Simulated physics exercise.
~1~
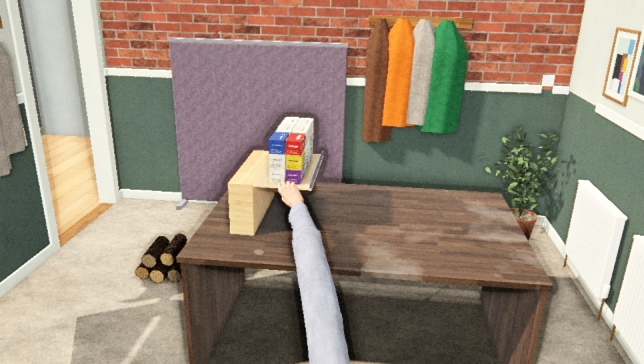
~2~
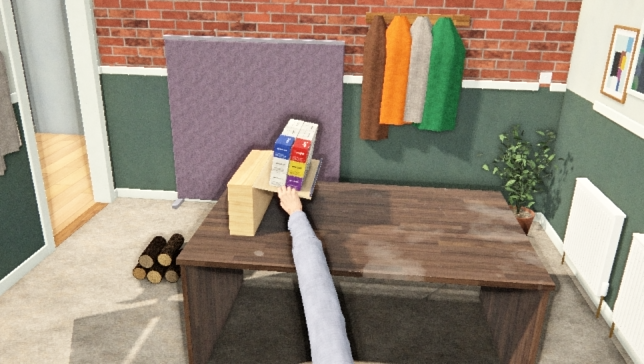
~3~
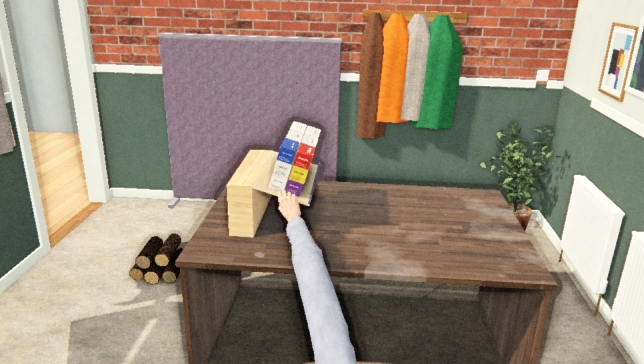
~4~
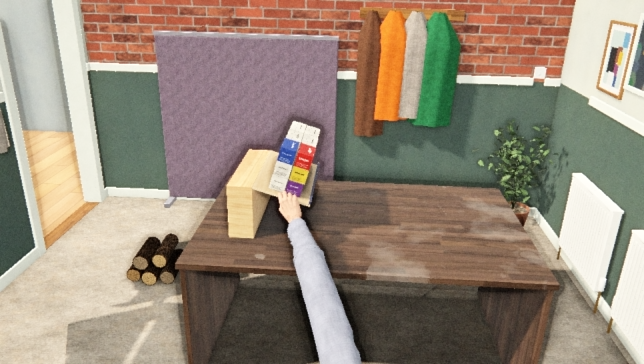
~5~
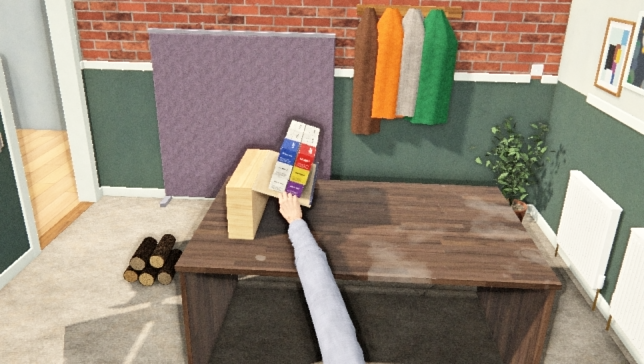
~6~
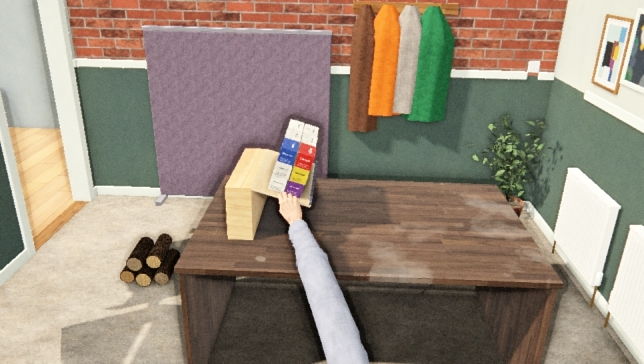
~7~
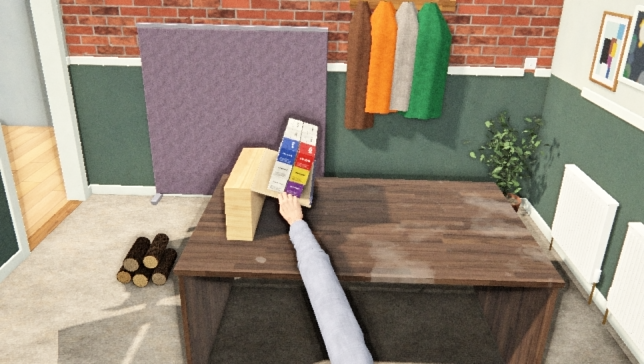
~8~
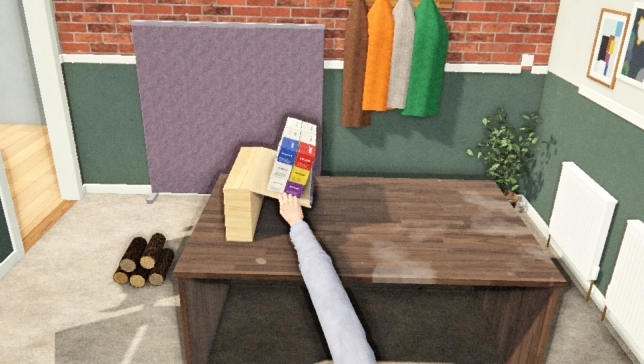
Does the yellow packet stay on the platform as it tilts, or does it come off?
The yellow packet stays on the platform. It leans over with the rest of the pile and is still up there once the tilting has stopped.
